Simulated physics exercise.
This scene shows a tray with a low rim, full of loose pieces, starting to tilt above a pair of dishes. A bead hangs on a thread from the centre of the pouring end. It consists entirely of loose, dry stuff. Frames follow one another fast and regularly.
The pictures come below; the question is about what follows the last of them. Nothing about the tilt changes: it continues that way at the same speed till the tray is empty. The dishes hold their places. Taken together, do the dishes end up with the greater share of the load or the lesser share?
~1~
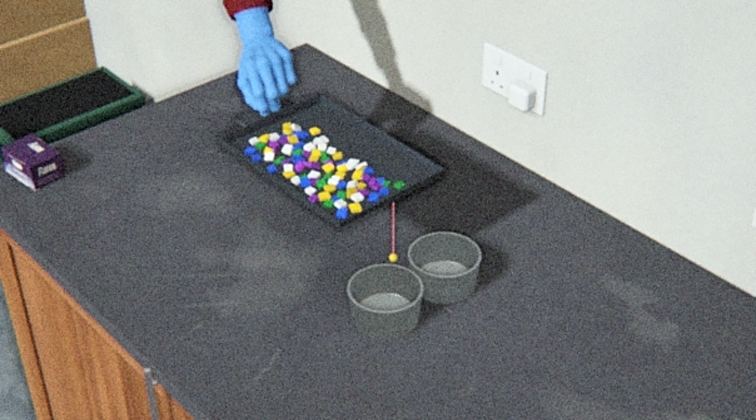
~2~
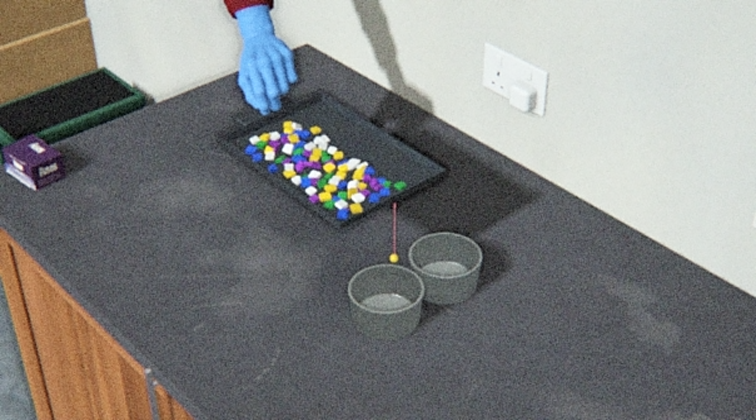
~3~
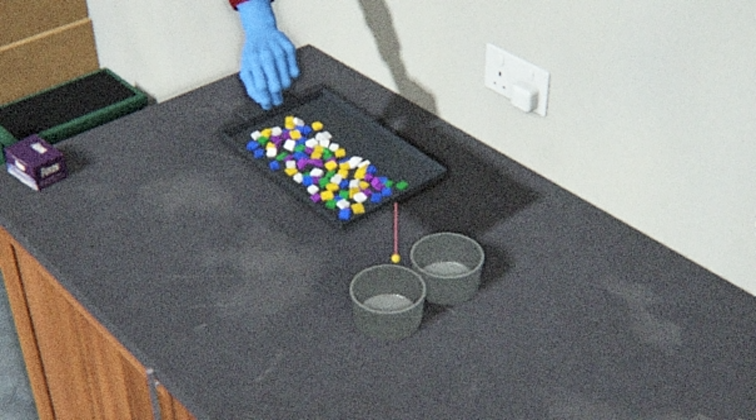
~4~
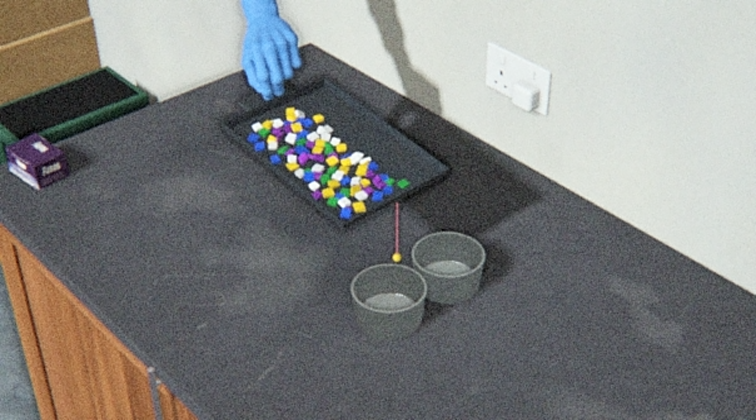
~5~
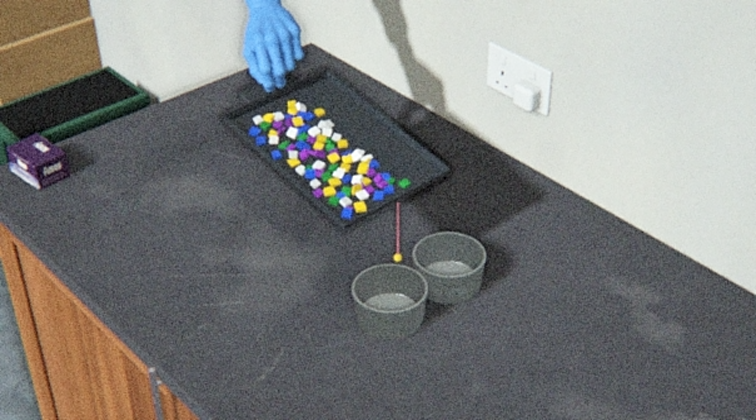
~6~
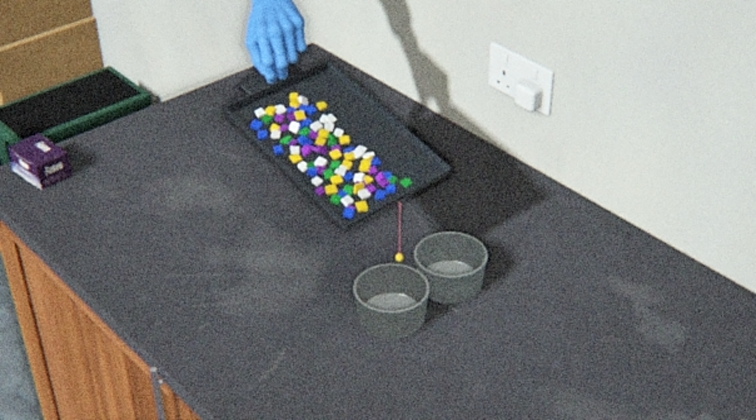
Watching it, the dishes hang on to most of it.
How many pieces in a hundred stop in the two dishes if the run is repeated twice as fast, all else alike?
Estimated share: Some 60%.
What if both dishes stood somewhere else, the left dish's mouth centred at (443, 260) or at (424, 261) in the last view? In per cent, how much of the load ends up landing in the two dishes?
You'd get 20 in a hundred first and 20 in a hundred after that.
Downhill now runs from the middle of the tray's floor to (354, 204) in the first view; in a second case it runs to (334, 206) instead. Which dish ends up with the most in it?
So, the dish at the left the first time round, the dish at the left the second.
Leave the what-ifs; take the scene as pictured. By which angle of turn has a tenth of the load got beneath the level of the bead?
At about 75°.
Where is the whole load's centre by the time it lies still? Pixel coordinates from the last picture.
I'd say the middle ends up at about (403, 319).
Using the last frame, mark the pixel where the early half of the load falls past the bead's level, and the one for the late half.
I'd place the first part at (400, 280) and the rest at (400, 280).
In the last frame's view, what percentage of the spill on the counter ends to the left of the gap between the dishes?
Around 50 per cent, give or take.
Shortly afterwards, tray tipped steeply; the whole lot on the tray.
Next, tray tipped right over; near half on the tray; near a quarter in the left dish; a little in the right dish; a little outside both; a little in the air.
Some moments later, tray tipped past a quarter turn; near half in the left dish; a little in the right dish; near a third outside both.
In the end, tray tipped past a quarter turn; near half in the left dish; a little in the right dish; near a third outside both.
